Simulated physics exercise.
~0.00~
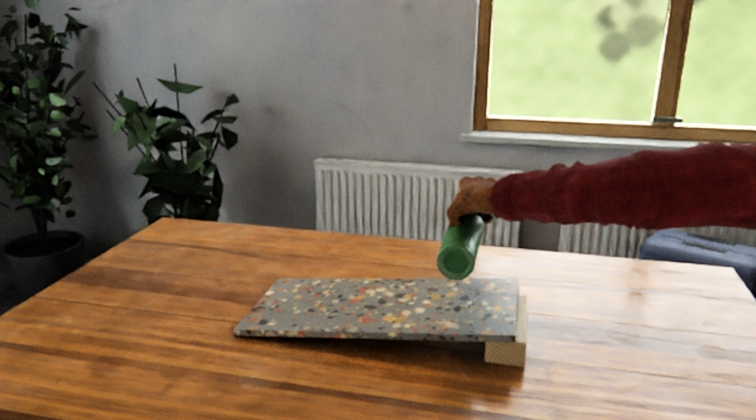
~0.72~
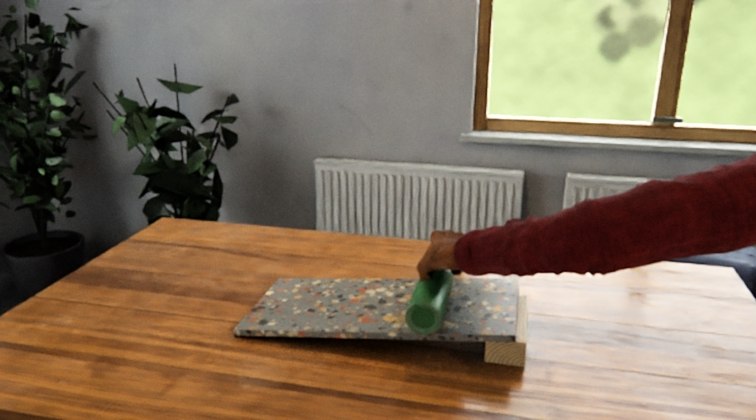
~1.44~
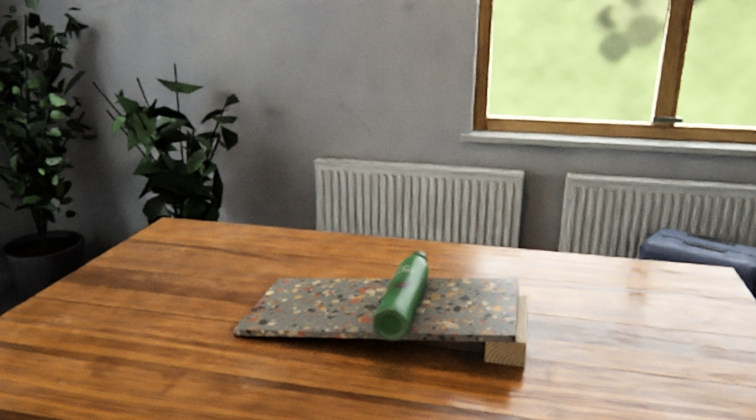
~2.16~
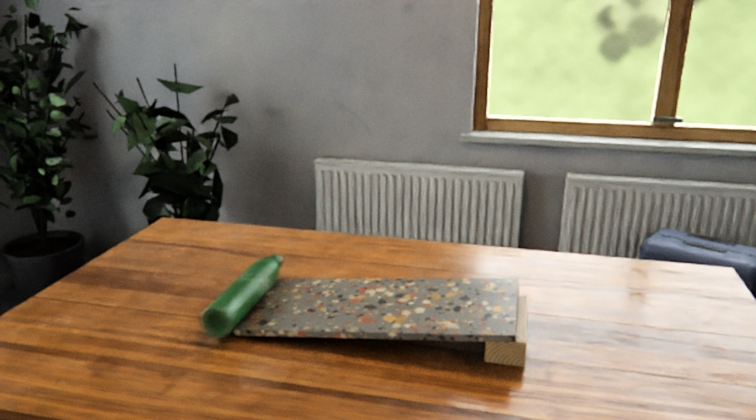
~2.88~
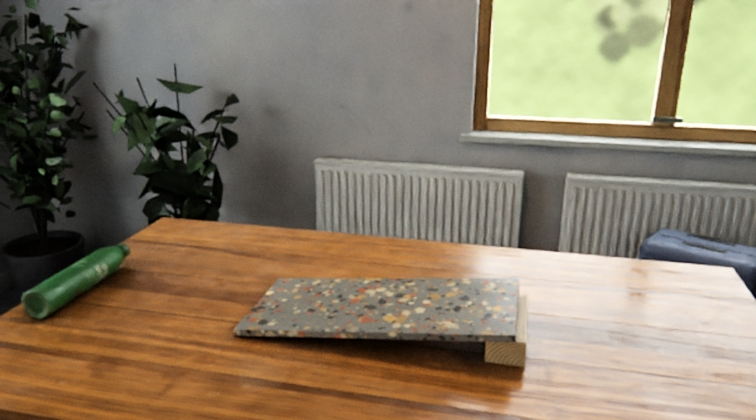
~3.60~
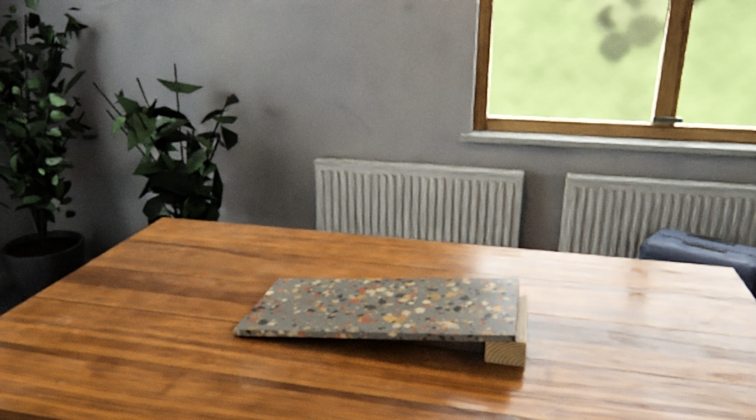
At first, a hand in a dark red sleeve holds a green bottle on its side above a speckled board, propped up at its right end on a wooden table. The hand lowers the bottle onto the upper part of the slope, then lets go and withdraws out of view. Left alone, the bottle travels down the board toward the left and reaches its lower end. It continues across the tabletop to the far left edge of the table. Finally, the bottle is out of sight, while the board remains in its place.
